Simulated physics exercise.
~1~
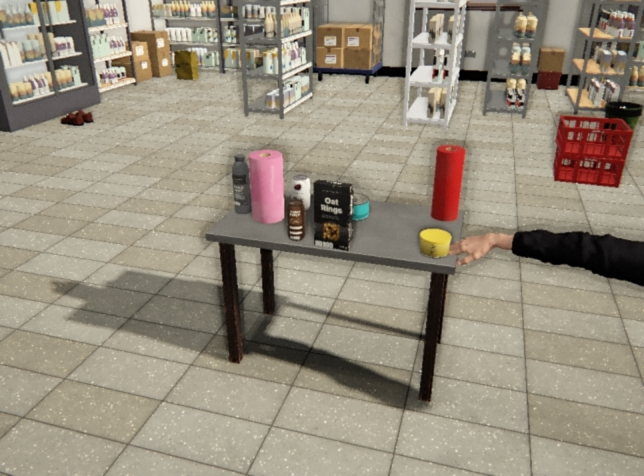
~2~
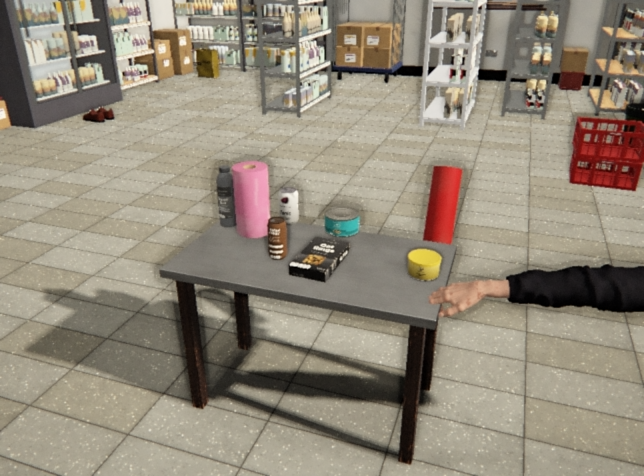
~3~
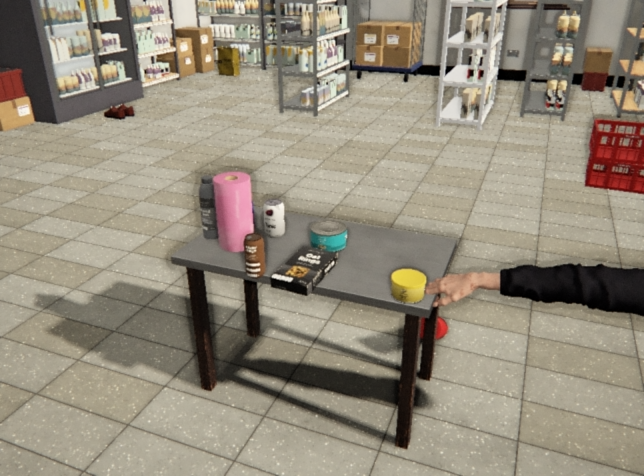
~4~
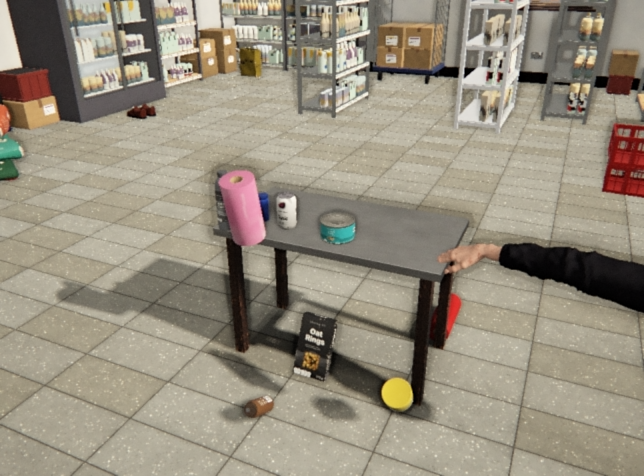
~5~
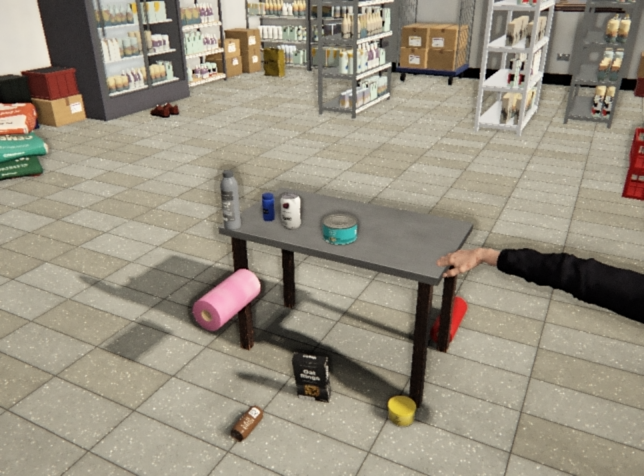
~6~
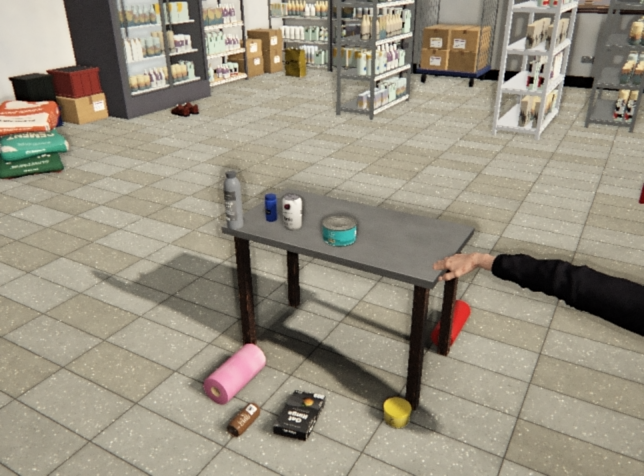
A small grey table crowded with containers was jerked about by a hand at its right edge, toppling the black packet and sending the red roll, yellow tub, brown can and finally the pink roll to the floor with it, while four items stayed standing on top.
